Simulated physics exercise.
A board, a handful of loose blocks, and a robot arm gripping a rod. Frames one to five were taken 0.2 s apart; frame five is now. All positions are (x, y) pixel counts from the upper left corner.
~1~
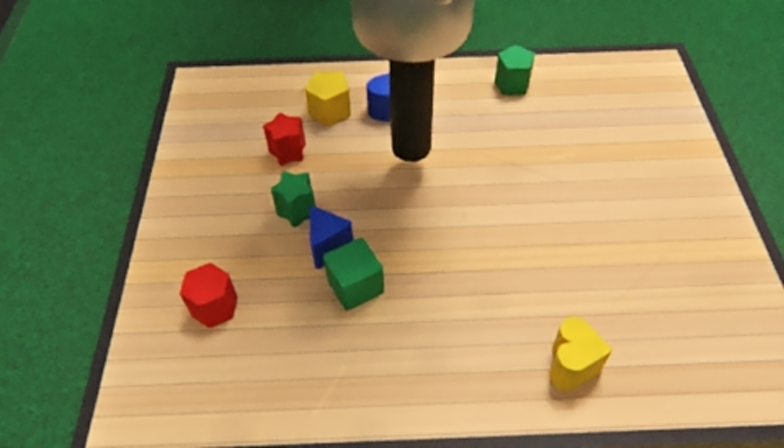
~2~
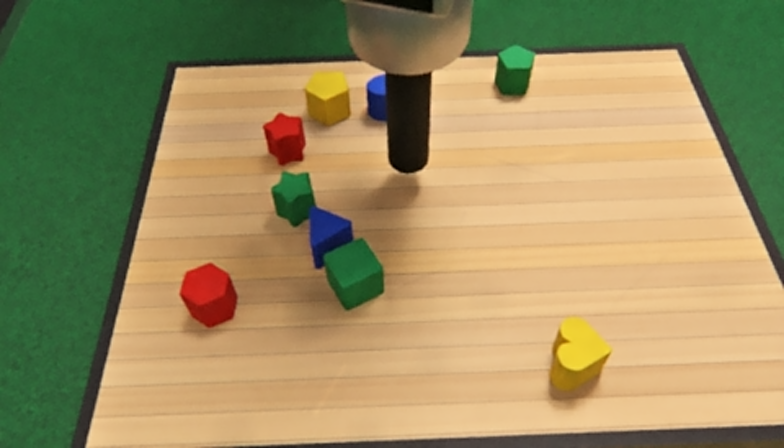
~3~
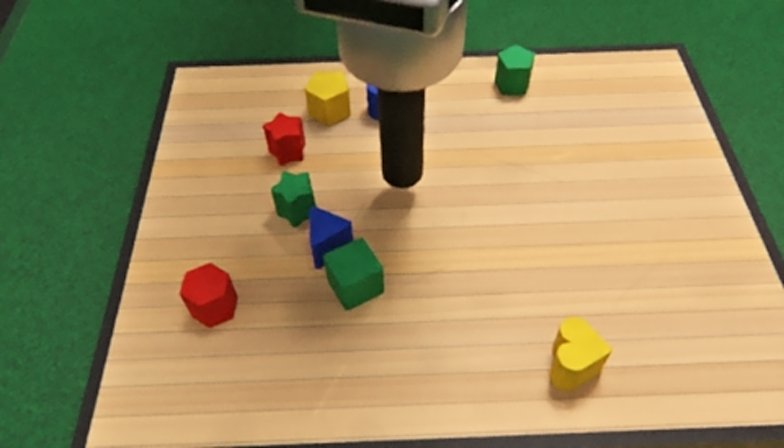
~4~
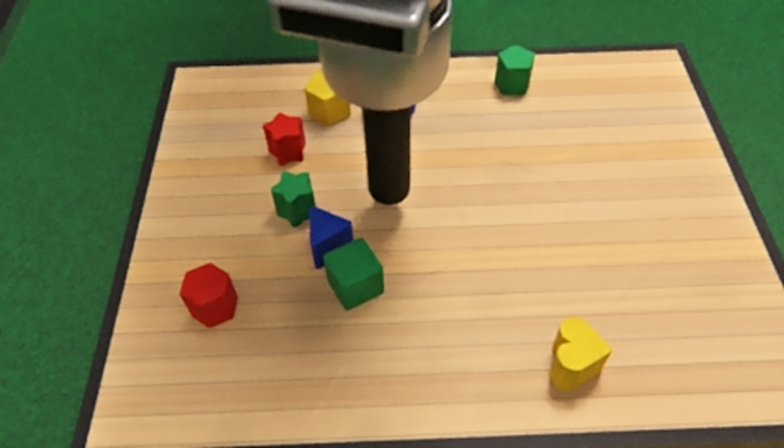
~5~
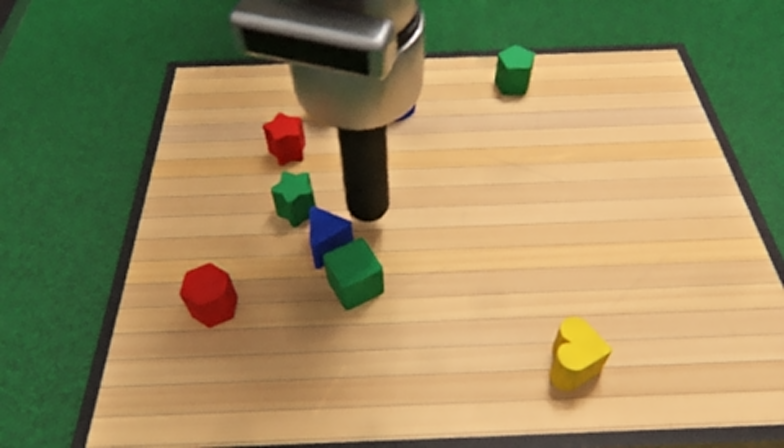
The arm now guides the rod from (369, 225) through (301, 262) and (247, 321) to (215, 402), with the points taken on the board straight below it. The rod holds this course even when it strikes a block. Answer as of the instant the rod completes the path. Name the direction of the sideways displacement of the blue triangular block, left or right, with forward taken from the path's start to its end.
It's going to go right.
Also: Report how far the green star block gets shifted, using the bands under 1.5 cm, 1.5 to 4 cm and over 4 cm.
Verdict: Less than 1.5 cm.
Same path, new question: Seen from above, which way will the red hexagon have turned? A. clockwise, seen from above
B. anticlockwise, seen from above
A
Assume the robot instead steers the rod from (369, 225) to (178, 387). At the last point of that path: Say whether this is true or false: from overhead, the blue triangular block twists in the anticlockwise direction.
False
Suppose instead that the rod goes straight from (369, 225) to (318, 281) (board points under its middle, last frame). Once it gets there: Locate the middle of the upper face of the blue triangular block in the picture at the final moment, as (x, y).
Its top centre lands on (273, 254).
On the path given first. One third of the way, rod (296, 246); blue triangular block (261, 259), turned 25° clockwise.
Two thirds of the way, rod (241, 306); red hexagon (172, 293), turned 40° clockwise; blue triangular block (198, 317), turned 45° clockwise.
At the end, rod (206, 388); red hexagon (172, 293), turned 40° clockwise; green star block still; blue triangular block (176, 337), turned 75° clockwise; green square block still.
